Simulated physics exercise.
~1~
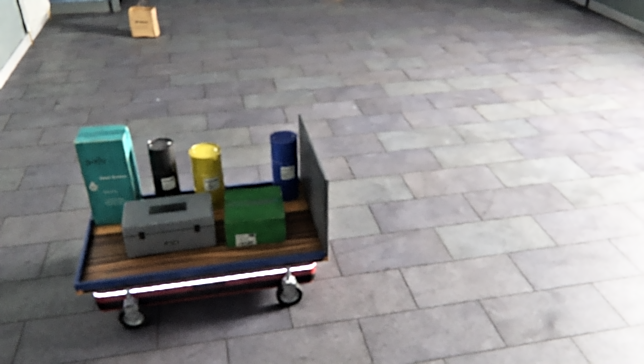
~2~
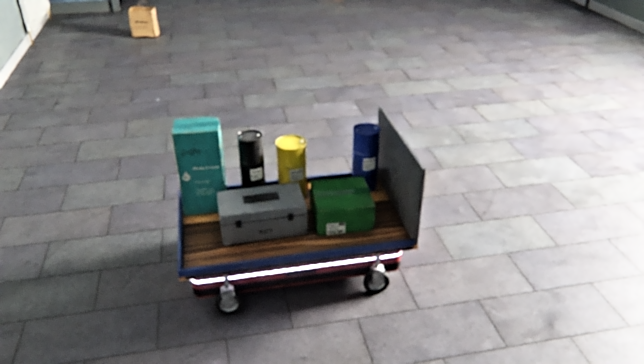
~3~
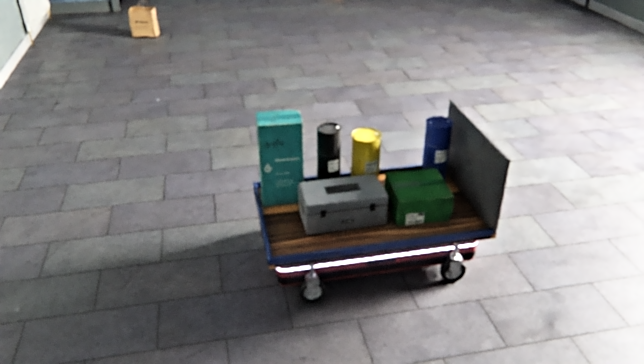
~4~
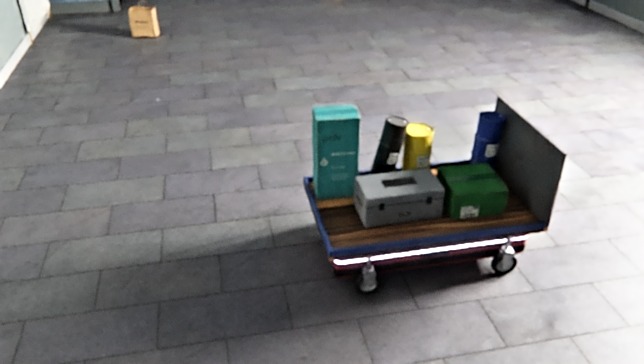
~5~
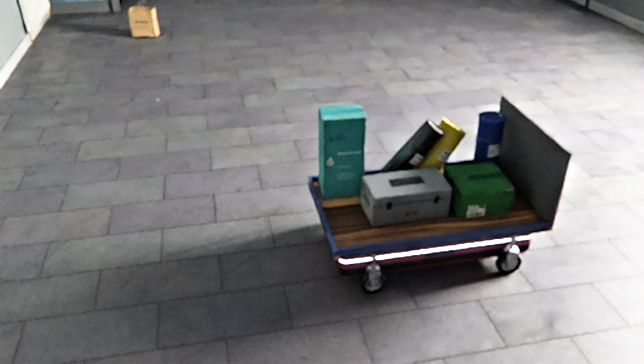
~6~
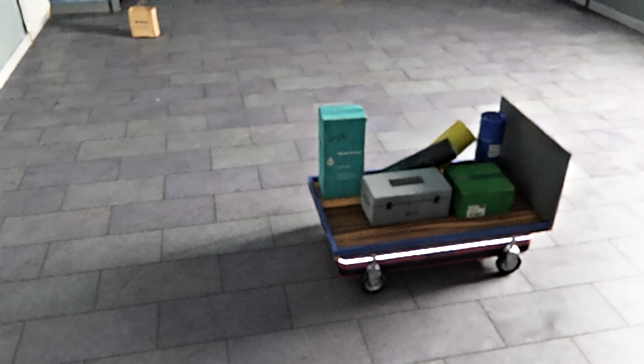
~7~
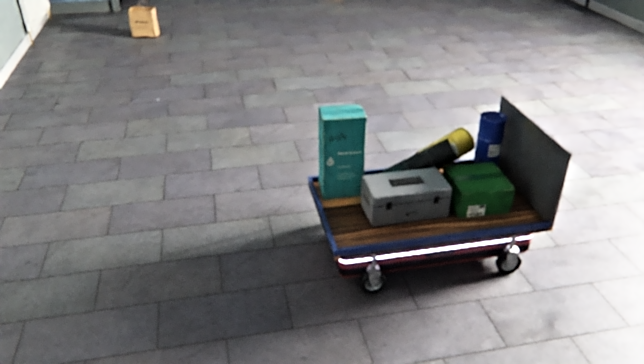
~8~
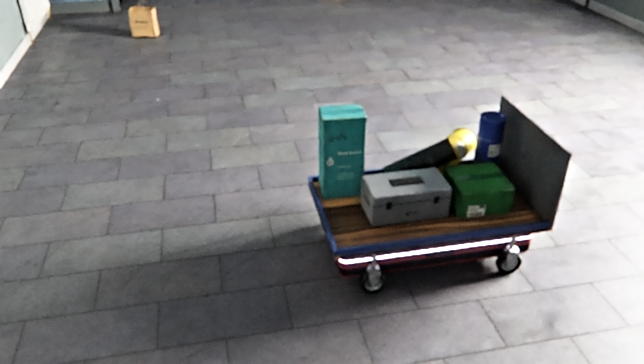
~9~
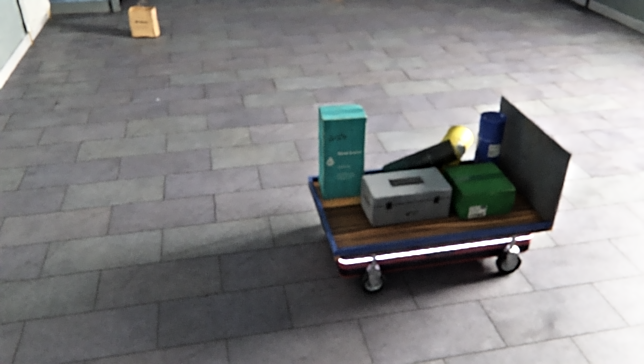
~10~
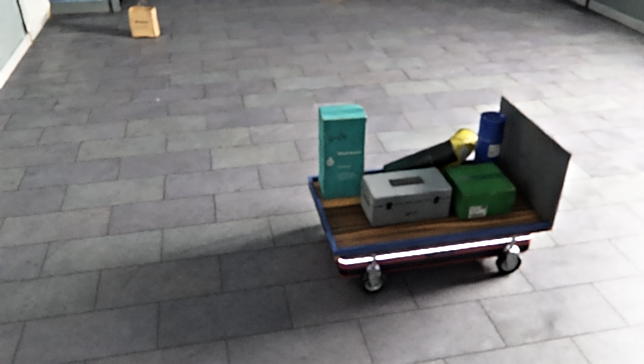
We see a flat cart carrying boxes, a grey toolbox and upright canisters roll to the right across a tiled floor and stop, whereupon the black and yellow canisters topple to the right and end lying on the deck while the blue canister and the rest stay standing.
